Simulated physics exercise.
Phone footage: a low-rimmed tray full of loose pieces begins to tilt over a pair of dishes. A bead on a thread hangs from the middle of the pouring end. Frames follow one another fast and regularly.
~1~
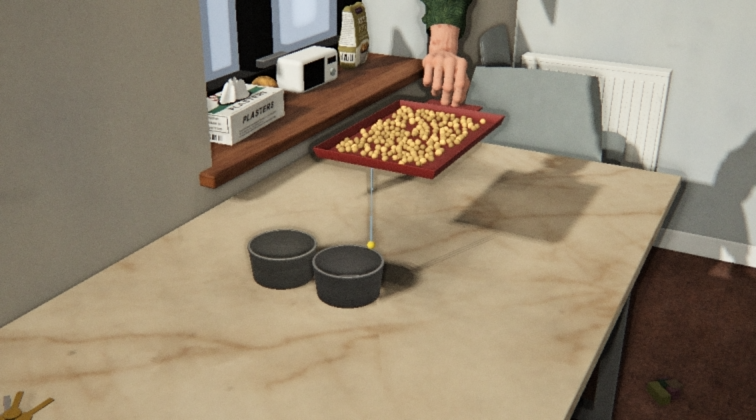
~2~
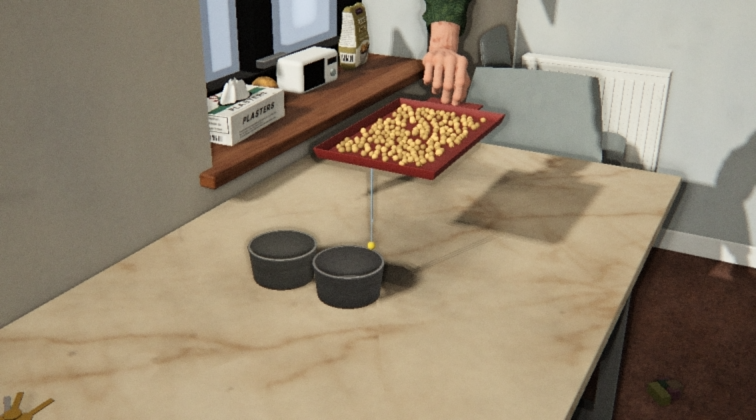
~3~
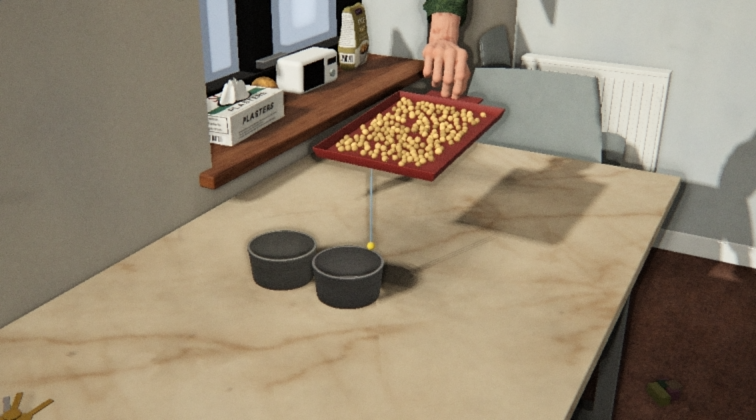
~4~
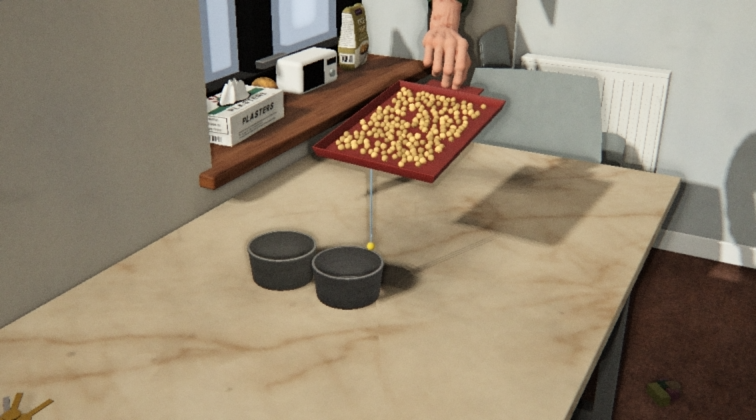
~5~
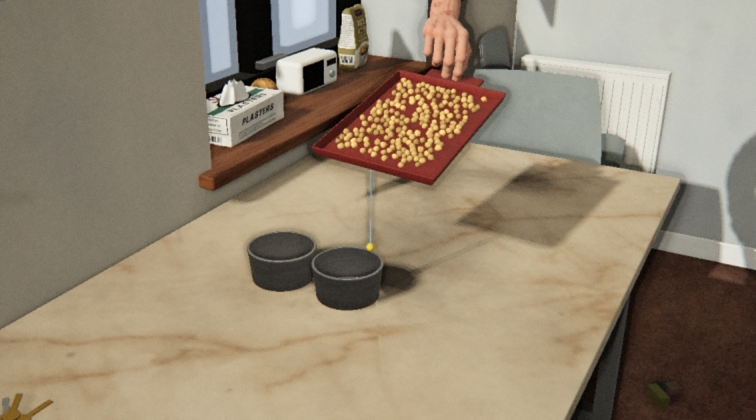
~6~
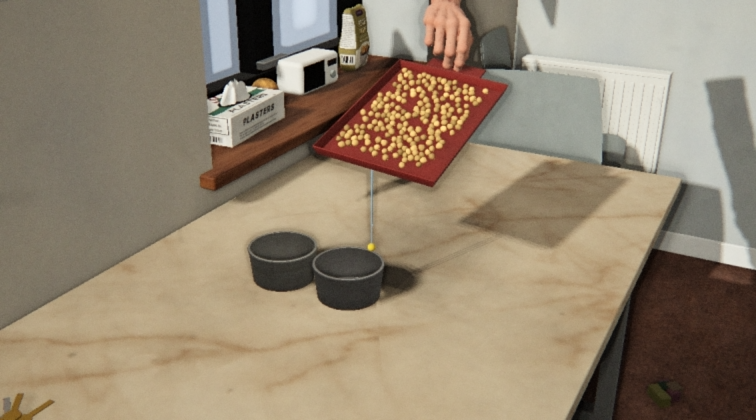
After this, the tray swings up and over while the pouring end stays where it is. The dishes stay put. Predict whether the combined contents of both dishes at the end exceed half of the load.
The dishes are left with the minor part.
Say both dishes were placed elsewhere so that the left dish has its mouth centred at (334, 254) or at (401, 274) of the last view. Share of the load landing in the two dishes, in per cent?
Close to 70 in a hundred first, close to 80 in a hundred second.
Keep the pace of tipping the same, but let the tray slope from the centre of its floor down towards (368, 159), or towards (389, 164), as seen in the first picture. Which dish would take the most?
The first try goes to the one on the right and the second to the one on the right.
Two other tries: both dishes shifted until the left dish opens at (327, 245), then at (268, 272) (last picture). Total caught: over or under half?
The dishes end up with the lesser share in the first try and the lesser share in the second.
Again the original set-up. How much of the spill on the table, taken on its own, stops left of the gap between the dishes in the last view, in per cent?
Some 0 %.
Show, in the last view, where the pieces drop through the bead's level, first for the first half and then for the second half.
Earlier half at (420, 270), later half at (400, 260).
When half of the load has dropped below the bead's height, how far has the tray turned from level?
That would be about 110 degrees from level.
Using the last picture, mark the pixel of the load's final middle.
Once it all stops, the middle lies near (412, 313).
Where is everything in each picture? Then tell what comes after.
Corners of the pouring end (318, 147) and (433, 169), level; middle of the load (415, 134), dried chickpeas; left dish (264, 270); right dish (331, 288); bead on its thread (371, 245), in the first picture.
Corners of the pouring end (318, 148) and (433, 170), level; middle of the load (415, 133), in the second picture.
Corners of the pouring end (317, 147) and (432, 172), tipped barely, lowest at the right corner; middle of the load (415, 130), in the third picture.
Corners of the pouring end (317, 146) and (432, 174), tipped a little, lowest at the right corner; middle of the load (415, 125), in the fourth picture.
Corners of the pouring end (317, 146) and (432, 177), tipped a little, lowest at the right corner; middle of the load (414, 120), in the fifth picture.
Corners of the pouring end (317, 145) and (433, 179), tipped clearly, lowest at the right corner; middle of the load (415, 115); left dish (264, 272); right dish (331, 291), in the sixth picture.
Just after the last frame, tray tipped steeply; almost all on the tray; just a few in the air.
A moment on, tray tipped right over; the larger part on the tray; just a few in the right dish; roughly a quarter outside both; just a few in the air.
Further on, tray tipped past a quarter turn; about a tenth in the right dish; the larger part outside both.
When it is over, tray tipped past a quarter turn; about a tenth in the right dish; not one in the left dish; the larger part outside both.
